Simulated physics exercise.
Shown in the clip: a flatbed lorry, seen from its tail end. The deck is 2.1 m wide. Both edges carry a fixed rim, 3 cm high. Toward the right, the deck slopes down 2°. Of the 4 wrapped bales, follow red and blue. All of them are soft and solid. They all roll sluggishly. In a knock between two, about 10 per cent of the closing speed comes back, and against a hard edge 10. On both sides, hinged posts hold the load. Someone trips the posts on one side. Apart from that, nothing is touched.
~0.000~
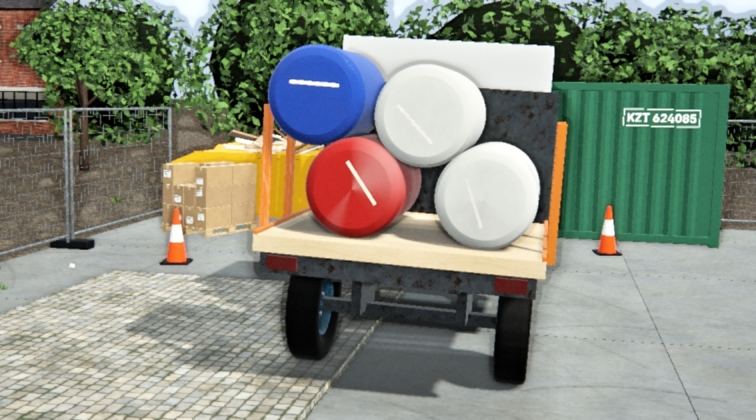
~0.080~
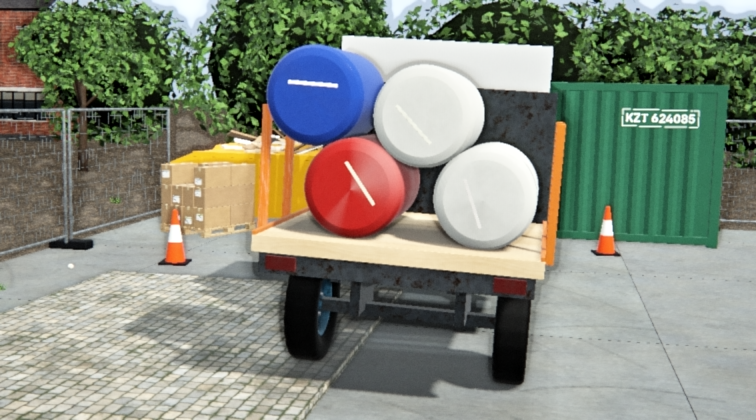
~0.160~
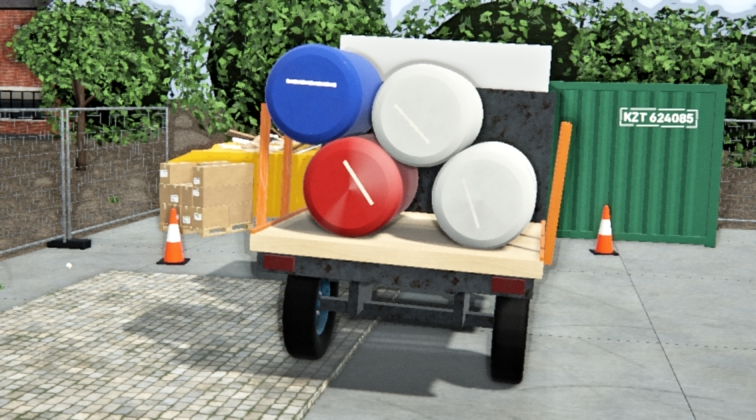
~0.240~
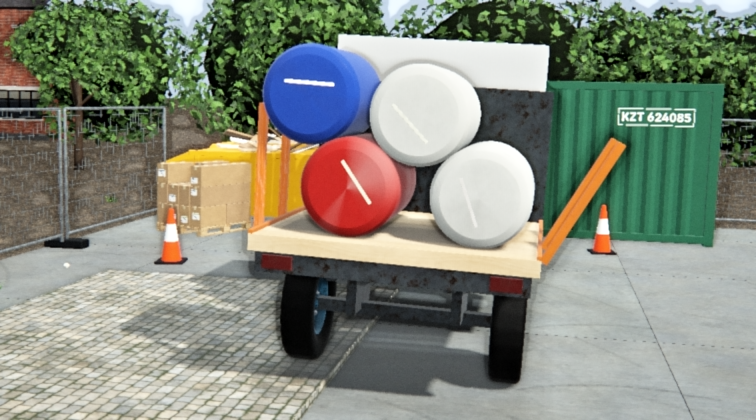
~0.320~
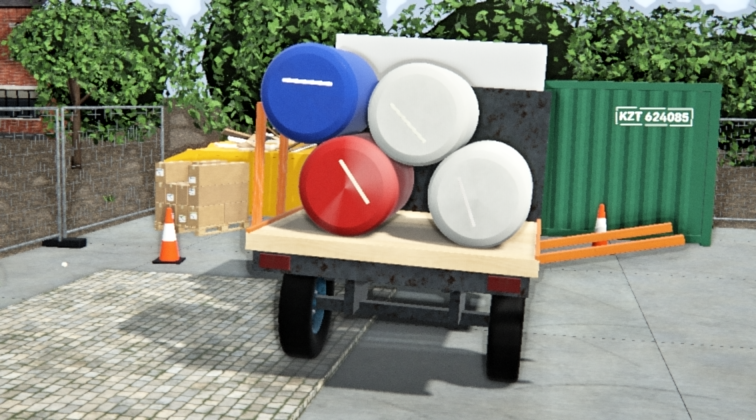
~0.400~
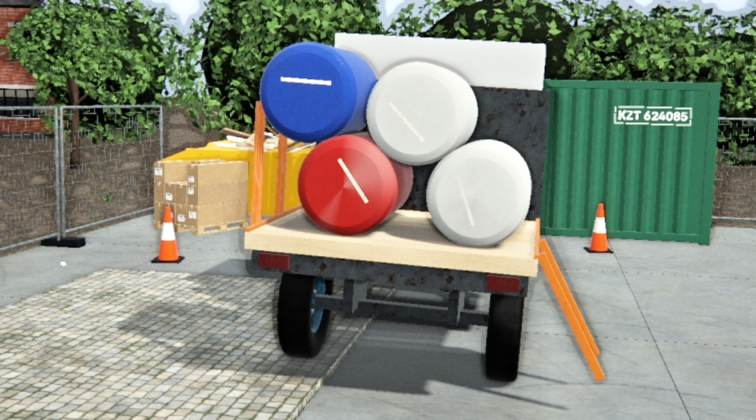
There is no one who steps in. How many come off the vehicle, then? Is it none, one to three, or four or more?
It is none.
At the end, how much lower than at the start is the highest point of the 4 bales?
It sits roughly 0 cm lower at the end.
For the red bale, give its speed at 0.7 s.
About 0.0 m/s.
After 0.7 s, red is on the deck, 65 cm from the left edge; blue is up on others, 35 cm from the left edge; 0 gone from the deck.
At rest (1.1 s), red is on the deck, 65 cm from the left edge; blue is up on others, 35 cm from the left edge; 0 gone from the deck.
